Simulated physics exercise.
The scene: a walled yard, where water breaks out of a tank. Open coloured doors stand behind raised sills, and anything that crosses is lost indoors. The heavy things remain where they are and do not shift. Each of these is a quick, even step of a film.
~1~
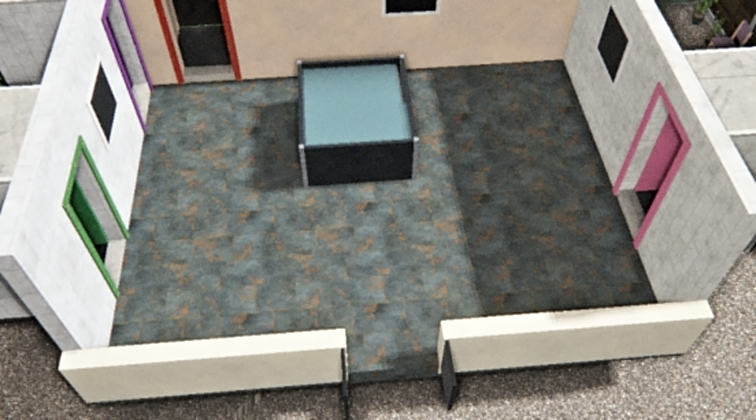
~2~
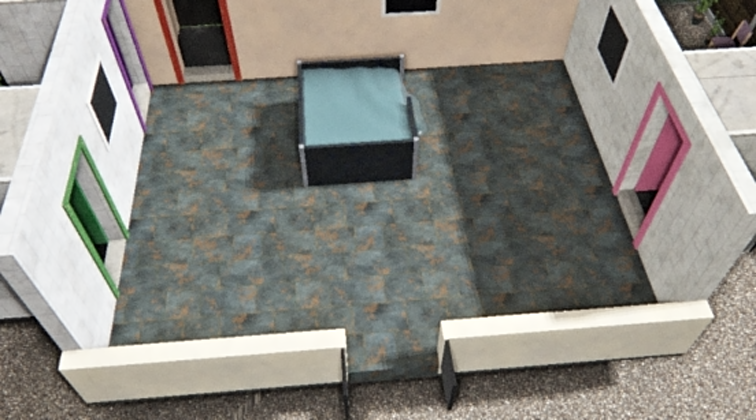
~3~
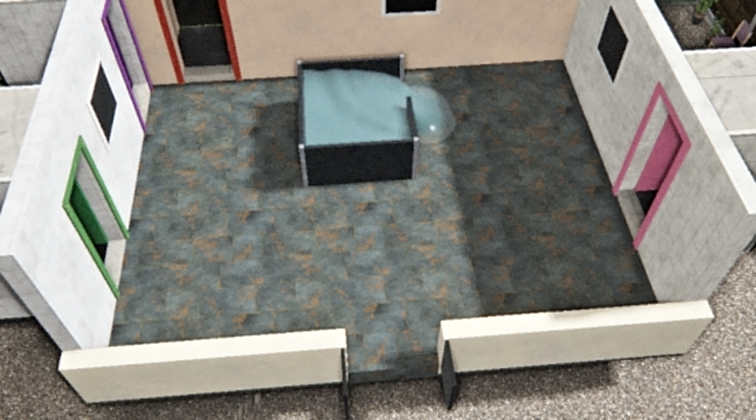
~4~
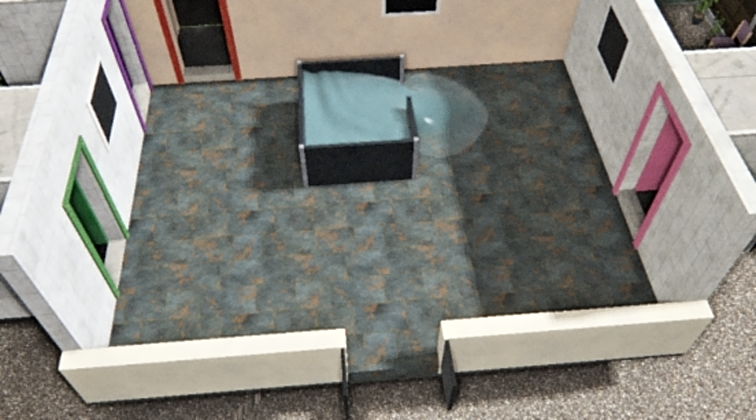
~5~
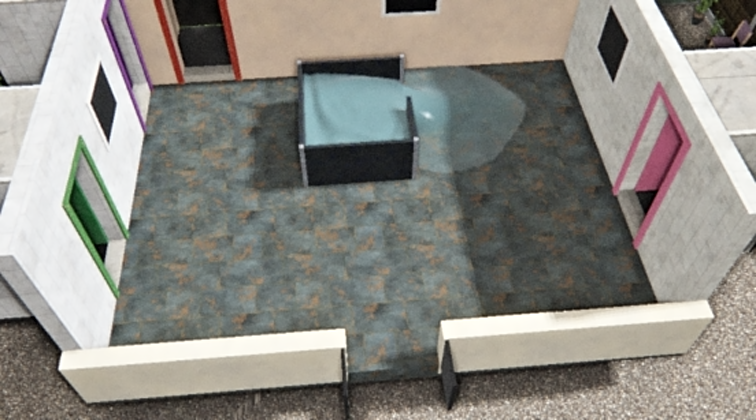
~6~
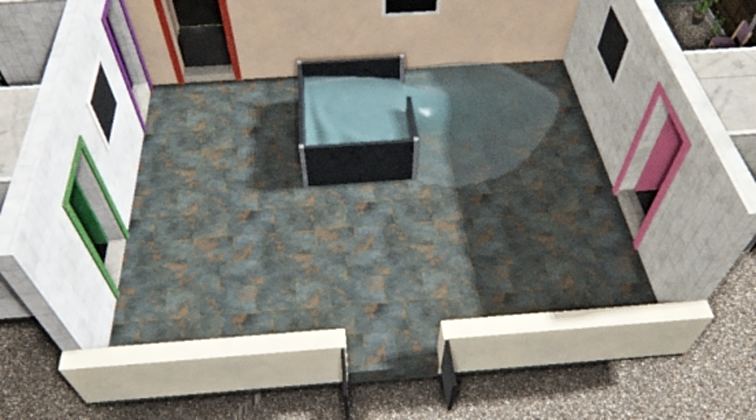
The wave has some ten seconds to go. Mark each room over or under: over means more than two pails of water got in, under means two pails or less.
Green door: Over, purple door: Under, red door: Under, pink door: Under.
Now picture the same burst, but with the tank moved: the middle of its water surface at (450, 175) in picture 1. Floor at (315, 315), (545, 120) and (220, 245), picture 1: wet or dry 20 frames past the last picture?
Check in sequence: Still parched, soaked through, still parched.
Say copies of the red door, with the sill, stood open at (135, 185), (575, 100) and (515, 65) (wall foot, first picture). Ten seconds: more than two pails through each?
Each in turn, the new doors: Remains within bounds, breaks the limit, breaks the limit.
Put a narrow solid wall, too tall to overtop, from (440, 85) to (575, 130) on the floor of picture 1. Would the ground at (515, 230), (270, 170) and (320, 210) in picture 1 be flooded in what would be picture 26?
Results in order: Swamped / bone-dry / bone-dry.
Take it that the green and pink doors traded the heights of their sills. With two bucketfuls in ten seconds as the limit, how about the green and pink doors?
Green: Falls short; pink: Exceeds the limit.
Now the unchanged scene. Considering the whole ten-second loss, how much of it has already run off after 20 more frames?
0 per cent.
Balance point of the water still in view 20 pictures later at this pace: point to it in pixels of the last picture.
I'd say near (474, 146).
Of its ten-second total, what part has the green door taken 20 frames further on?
I'd say some 0 per cent.
A moment on, water covers 20 % of the floor; the green door not reached, the purple door not reached, the red door not reached, the pink door not reached.
Next, water covers 25 % of the floor; the green door not reached, the purple door not reached, the red door not reached, the pink door wet at the sill, nothing in.
Then, water covers 35 % of the floor; the green door not reached, the purple door not reached, the red door not reached, the pink door wet at the sill, nothing in.
Later, water covers 60 % of the floor; the green door not reached, the purple door not reached, the red door not reached, the pink door wet at the sill, nothing in.
In the end, water covers 95 % of the floor; the green door over two buckets in, the purple door wet at the sill, nothing in, the red door wet at the sill, nothing in, the pink door wet at the sill, nothing in.
